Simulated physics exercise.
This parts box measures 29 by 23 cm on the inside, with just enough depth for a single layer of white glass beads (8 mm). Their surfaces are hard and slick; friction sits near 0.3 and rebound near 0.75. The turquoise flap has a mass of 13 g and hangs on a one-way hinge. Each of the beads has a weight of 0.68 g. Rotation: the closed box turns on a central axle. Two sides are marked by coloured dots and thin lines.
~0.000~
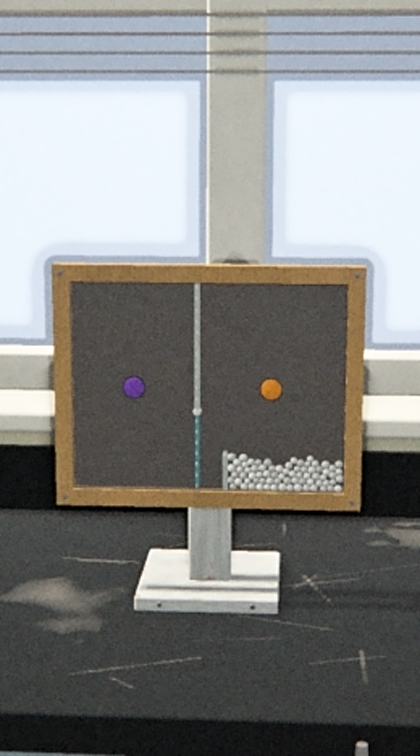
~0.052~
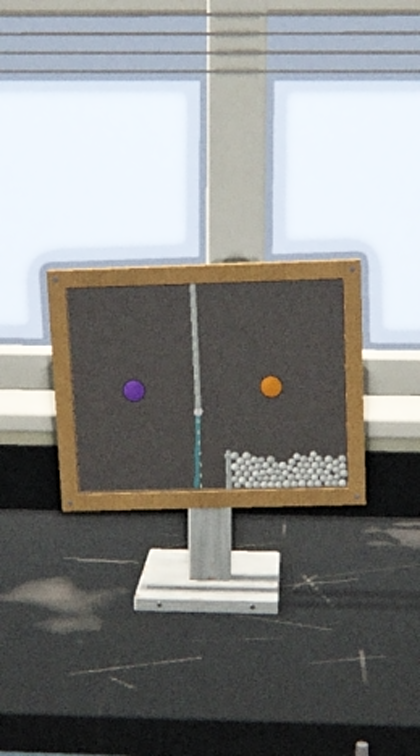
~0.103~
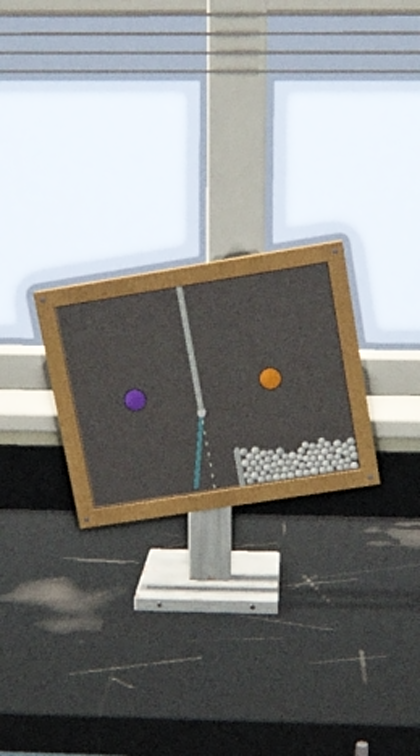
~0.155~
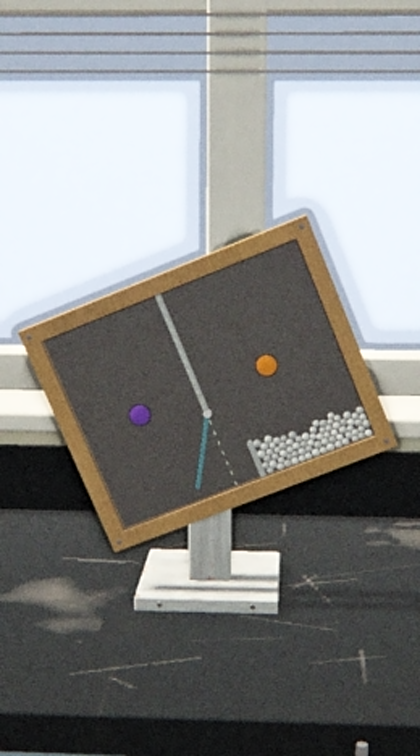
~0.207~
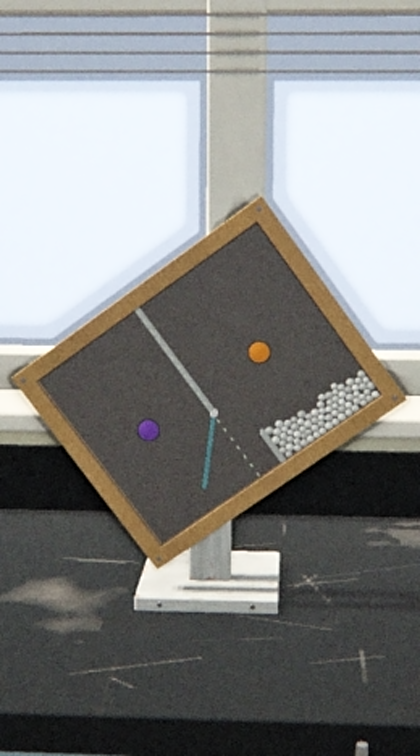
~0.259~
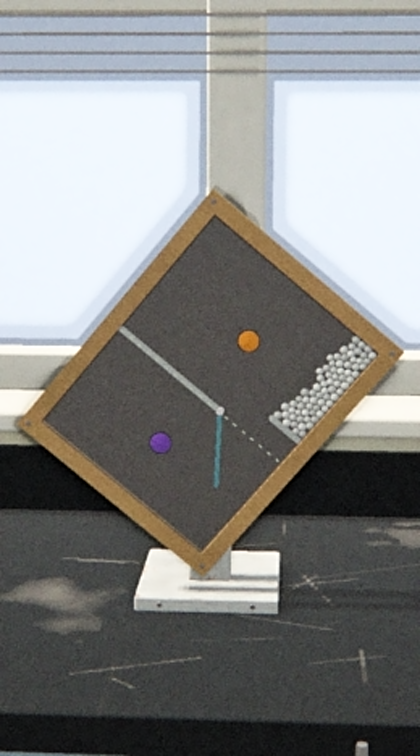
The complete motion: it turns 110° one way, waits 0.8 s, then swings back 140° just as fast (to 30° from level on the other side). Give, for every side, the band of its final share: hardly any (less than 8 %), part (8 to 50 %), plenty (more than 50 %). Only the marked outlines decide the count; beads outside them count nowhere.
Final shares: Orange plenty; purple part.
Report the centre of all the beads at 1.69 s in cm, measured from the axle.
Left about 5 cm, up about 1 cm.
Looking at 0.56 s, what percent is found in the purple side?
The share there is around 5 %.
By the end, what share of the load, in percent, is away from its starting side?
About 30 %.
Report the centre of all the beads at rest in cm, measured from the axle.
Offset approx. 1 cm left, 11 cm below.
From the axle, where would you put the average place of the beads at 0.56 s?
It sits around 3 cm to the right and around 4 cm up.
After 0.56 s, it stands 110° anticlockwise; the beads' middle is 3 cm right of and 4 cm above the centre; orange 95 %, purple 5 %; turquoise flap open 81°.
After 1.69 s, it stands 40° anticlockwise; the beads' middle is 5 cm left of and 1 cm above the centre; orange 75 %, purple 25 %; turquoise flap open 54°.
After 2.02 s, it stands 30° clockwise; the beads' middle is 1 cm left of and 10 cm below the centre; orange 70 %, purple 30 %; turquoise flap open 12°.
Settled by 2.7 s, it stands 30° clockwise; orange 70 %, purple 30 %; turquoise flap open 9°.
